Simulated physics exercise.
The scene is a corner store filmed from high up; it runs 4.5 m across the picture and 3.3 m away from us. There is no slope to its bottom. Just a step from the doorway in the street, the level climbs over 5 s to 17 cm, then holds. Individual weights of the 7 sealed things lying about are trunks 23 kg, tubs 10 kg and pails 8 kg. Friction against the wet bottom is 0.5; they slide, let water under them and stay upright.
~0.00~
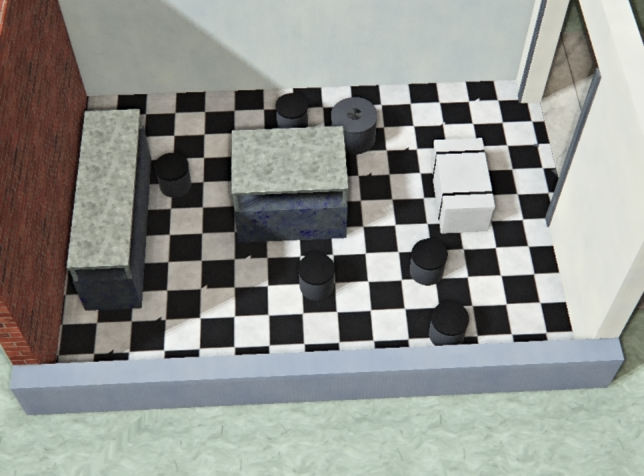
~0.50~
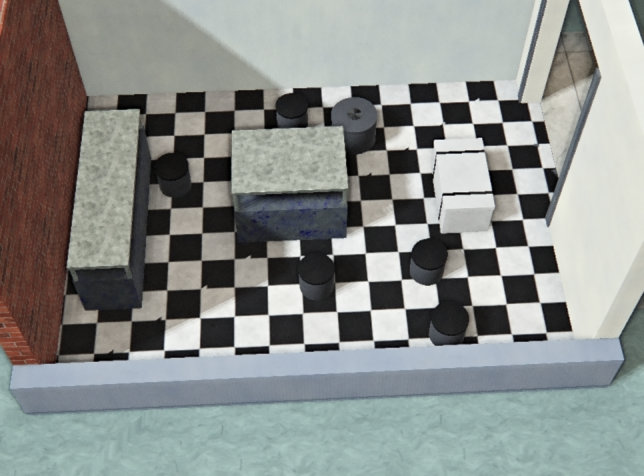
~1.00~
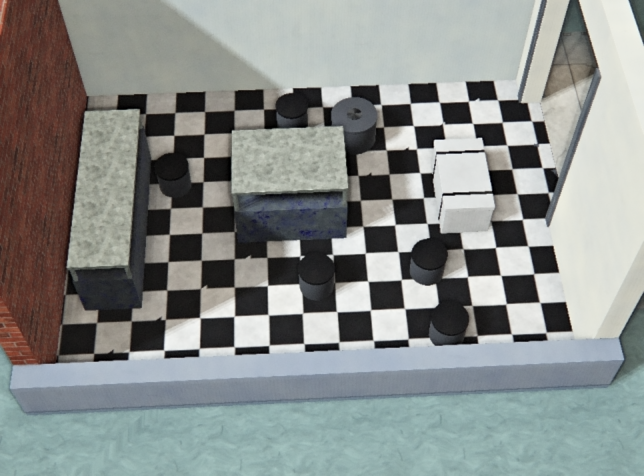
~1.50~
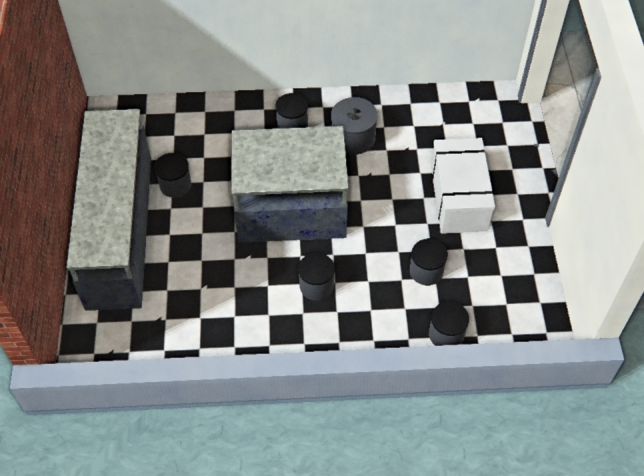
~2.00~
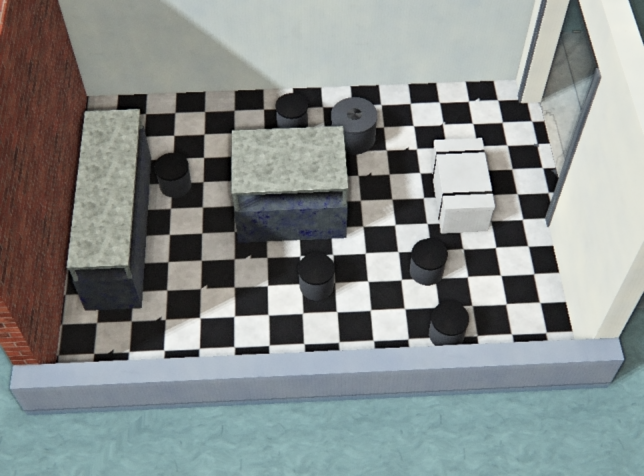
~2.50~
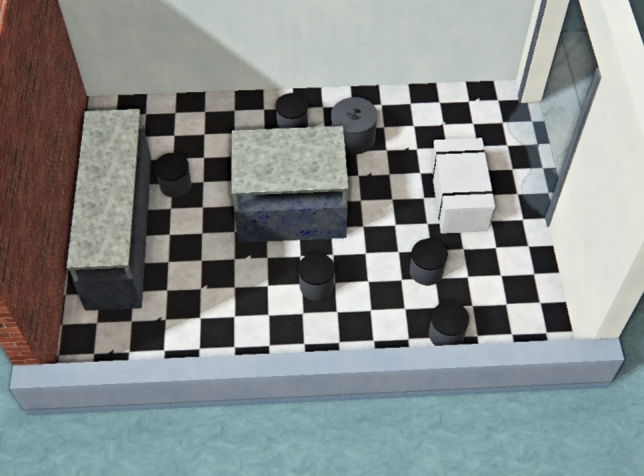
Water rises in the street outside a checkered-floor store, then a little enters at the right doorway.
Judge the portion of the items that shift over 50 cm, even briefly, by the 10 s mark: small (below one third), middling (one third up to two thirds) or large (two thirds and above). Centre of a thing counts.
The portion is middling.
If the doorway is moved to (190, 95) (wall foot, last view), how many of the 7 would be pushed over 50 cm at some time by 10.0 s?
The count would be 1.
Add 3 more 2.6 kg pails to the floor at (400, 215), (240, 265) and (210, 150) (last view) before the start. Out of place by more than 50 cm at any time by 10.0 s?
First exceeds it, second stays within it, third exceeds it.
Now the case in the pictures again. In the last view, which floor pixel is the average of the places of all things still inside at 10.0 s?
I'd put it close to (285, 235) in the last view.
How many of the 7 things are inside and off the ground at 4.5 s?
Total: 0.
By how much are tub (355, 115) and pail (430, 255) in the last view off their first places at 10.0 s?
One is off by 250 cm, the other by 20 cm, in the order asked.
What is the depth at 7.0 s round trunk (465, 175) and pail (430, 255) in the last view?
6 and 6 cm.
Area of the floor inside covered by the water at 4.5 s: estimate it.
Close to 3.0 m2, I'd say.
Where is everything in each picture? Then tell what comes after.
In the first picture, a trunk at (464, 173) rests on the ground; a tub at (354, 114) rests on the ground; water covers 0.0 m2; 0 of 7 have shifted.
In the second picture, a trunk at (464, 173) rests on the ground; a tub at (354, 114), on the bottom; water covers 0.0 m2; 0 of 7 have shifted.
In the third picture, a trunk at (464, 173) rests on the ground; a tub at (354, 114) rests on the ground; water covers 0.0 m2; 0 of 7 have shifted.
In the fourth picture, a trunk at (464, 173), on the bottom; a tub at (354, 114) rests on the ground; 0.0 m2 under water; 0 of 7 have shifted.
In the fifth picture, a trunk at (464, 173), on the bottom; a tub at (354, 114) rests on the ground; water covers 0.0 m2; 0 of 7 have shifted.
In the sixth picture, a trunk at (464, 173), on the bottom; a tub at (354, 114) rests on the ground; 0.1 m2 under water; 0 of 7 have shifted.
After 3.5 s 0 of 7 are over 50 cm from their spots; 0 afloat.
After 4.5 s 0 of 7 are over 50 cm from their spots; 0 afloat.
After 7.0 s 2 of 7 are over 50 cm from their spots; 0 afloat.
After 10.0 s 4 of 7 are over 50 cm from their spots, and 4 have been at some point; 2 afloat.
